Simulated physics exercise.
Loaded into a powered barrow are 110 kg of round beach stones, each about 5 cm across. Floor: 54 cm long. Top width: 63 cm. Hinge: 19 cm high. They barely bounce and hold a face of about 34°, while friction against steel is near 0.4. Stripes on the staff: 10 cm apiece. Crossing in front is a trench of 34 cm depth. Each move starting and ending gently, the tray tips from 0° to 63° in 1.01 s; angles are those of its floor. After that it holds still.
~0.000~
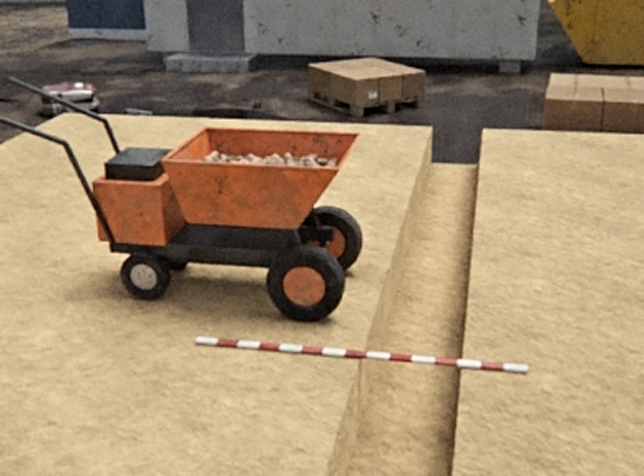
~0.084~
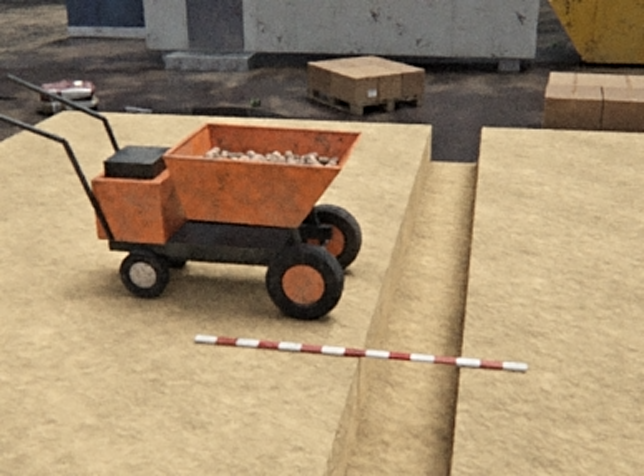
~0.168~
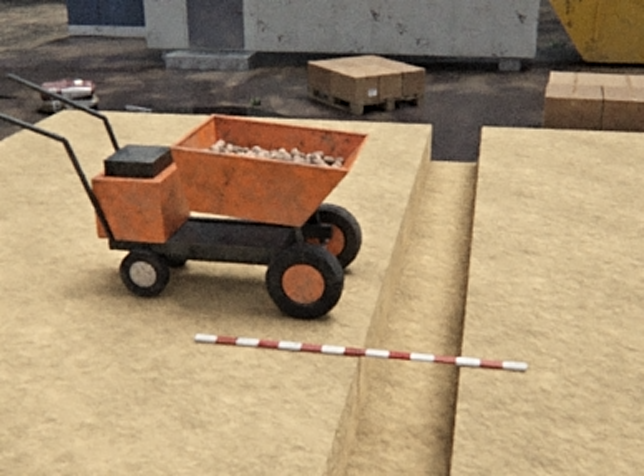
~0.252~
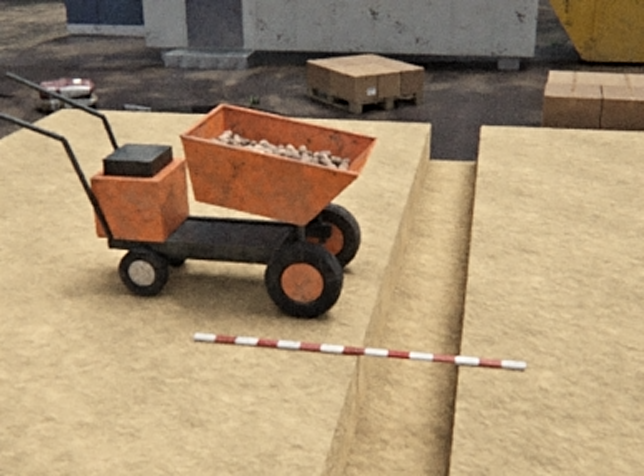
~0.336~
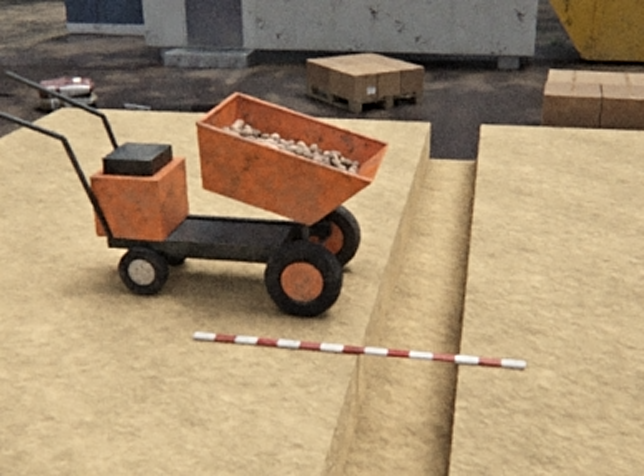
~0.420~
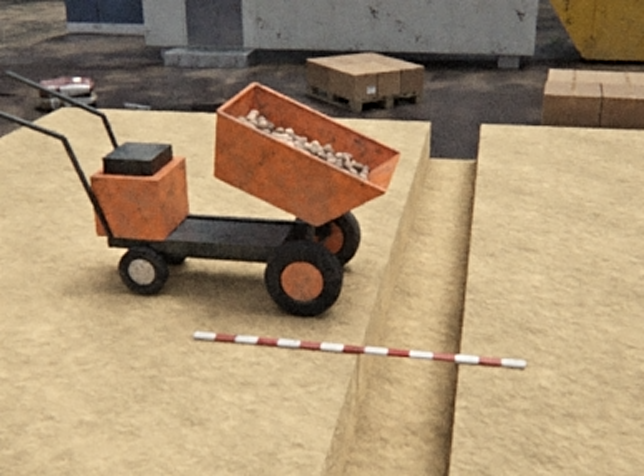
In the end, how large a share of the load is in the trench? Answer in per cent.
A share of roughly 40 %.
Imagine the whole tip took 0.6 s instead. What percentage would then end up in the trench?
Close to 30 percent, then.
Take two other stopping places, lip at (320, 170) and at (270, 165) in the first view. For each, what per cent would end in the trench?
First place: Near 55%; second place: Near 85%.
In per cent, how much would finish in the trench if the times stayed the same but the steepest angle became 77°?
Some 40 in a hundred, I'd say.
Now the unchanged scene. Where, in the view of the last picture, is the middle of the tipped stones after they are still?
Resting centre: About (477, 299).
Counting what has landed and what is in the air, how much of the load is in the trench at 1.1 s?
Around 10 per cent of it, at that instant.
After 0.8 s the floor is at 53°; 100 % in the tray; the foremost stones are at (405, 221).
After 1.1 s the floor is at 63°; 83 % in the tray, 9 % in the trench, 9 % past the trench; the foremost stones are at (501, 303).
After 1.5 s the floor is at 63°; 46 % in the tray, 12 % in the trench, 42 % past the trench; the foremost stones are at (591, 305).
After 3.4 s the floor is at 63°; 15 % in the tray, 40 % in the trench, 45 % past the trench; the foremost stones are past the picture's edge.
